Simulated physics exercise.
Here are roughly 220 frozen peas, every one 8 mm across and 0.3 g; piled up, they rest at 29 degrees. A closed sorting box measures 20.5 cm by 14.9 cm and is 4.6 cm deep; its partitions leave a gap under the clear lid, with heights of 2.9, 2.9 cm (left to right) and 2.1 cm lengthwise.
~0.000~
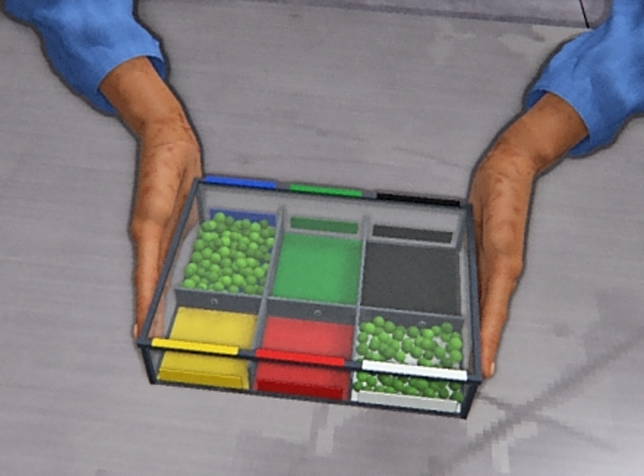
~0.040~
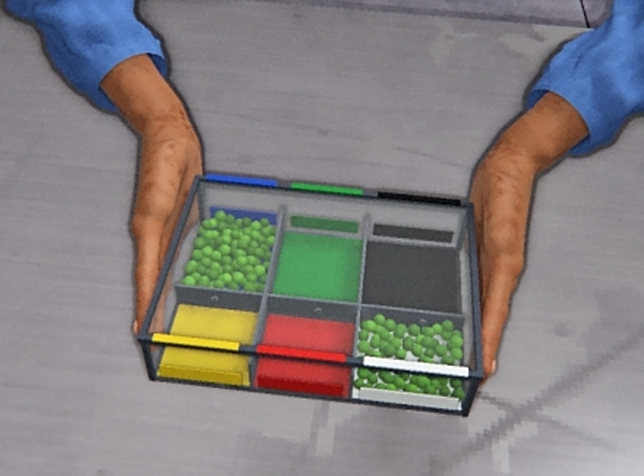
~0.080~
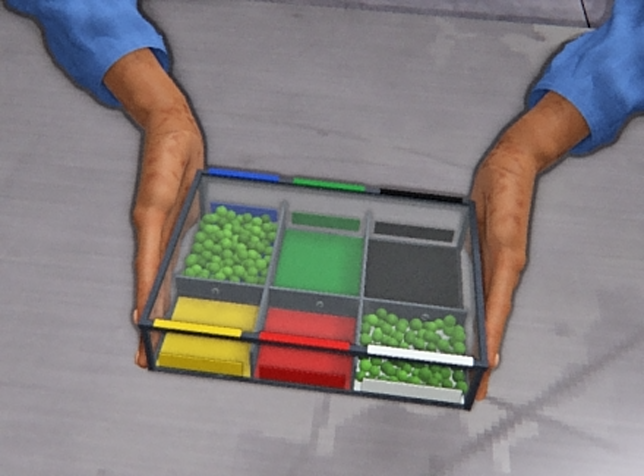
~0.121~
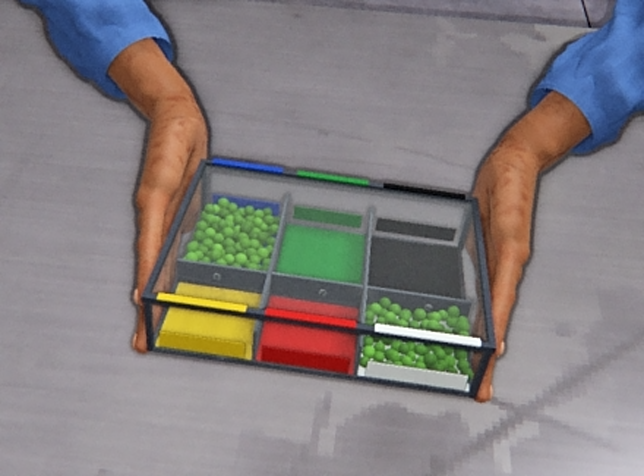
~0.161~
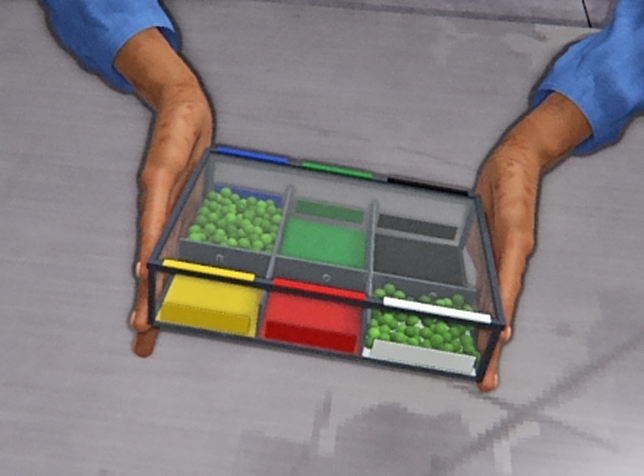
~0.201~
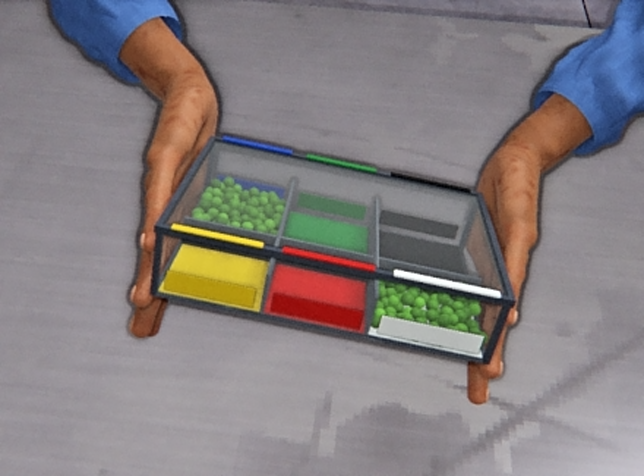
Over a plain grey surface, seen from above and in front by a still camera, two hands in blue sleeves hold a clear-lidded sorting box by its sides. Green peas sit in the back-left blue and front-right white compartments, while the green, black, yellow and red ones are empty. The hands tilt the box, slowly then faster, raising its front edge, the left corner higher, while the peas barely shift.
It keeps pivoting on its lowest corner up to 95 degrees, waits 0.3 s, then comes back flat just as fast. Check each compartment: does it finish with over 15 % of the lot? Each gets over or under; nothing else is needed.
Red compartment ends under. Blue compartment ends over. Green compartment ends under. Yellow compartment ends under. White compartment ends under. Black compartment ends over.
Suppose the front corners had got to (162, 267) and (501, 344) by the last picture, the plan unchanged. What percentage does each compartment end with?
Final shares: Red 0%, blue 50%, green 5%, yellow 0%, white 10%, black 35%.
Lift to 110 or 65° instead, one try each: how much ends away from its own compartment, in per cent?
Try one gives around 45 %, try two around 10 %.
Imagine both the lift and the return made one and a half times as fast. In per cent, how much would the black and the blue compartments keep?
Outcome, in per cent - black: 40; blue: 50.
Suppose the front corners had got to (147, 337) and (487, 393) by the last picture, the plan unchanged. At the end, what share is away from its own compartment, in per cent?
Estimate: Around 60 %.
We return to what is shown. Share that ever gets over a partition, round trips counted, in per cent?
Close to 40 in a hundred.
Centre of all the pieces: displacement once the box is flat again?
Around 4.5 centimetres, start to finish.
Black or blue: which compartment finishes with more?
Answer: Blue.
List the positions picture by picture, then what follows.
In the first picture, box tilt 0 degrees, front corners at (145, 341) and (475, 377); blue 60 %, white 40 %.
In the second picture, box tilt 1 degrees, front corners at (145, 336) and (476, 373).
In the third picture, box tilt 4 degrees, front corners at (146, 322) and (481, 363), lowest corner right back.
In the fourth picture, box tilt 9 degrees, front corners at (149, 296) and (488, 345), lowest corner right back.
In the fifth picture, box tilt 15 degrees, front corners at (155, 263) and (498, 323), lowest corner right back.
In the sixth picture, box tilt 21 degrees, front corners at (162, 227) and (507, 299), lowest corner right back; blue 60 %, white 40 %. Its pace works out near 145 degrees a second.
Then, at 0.94 s, tilt 95 degrees; blue 55 %, green 5 %, white 5 %, black 35 %.
After 1.43 s, tilt 51 degrees; blue 55 %, black 40 %.
Then, at 1.98 s, tilt 0 degrees; blue 55 %, black 40 %.
In the end, at 2.5 s, red 0 %, blue 55 %, green 0 %, yellow 0 %, white 0 %, black 40 %.
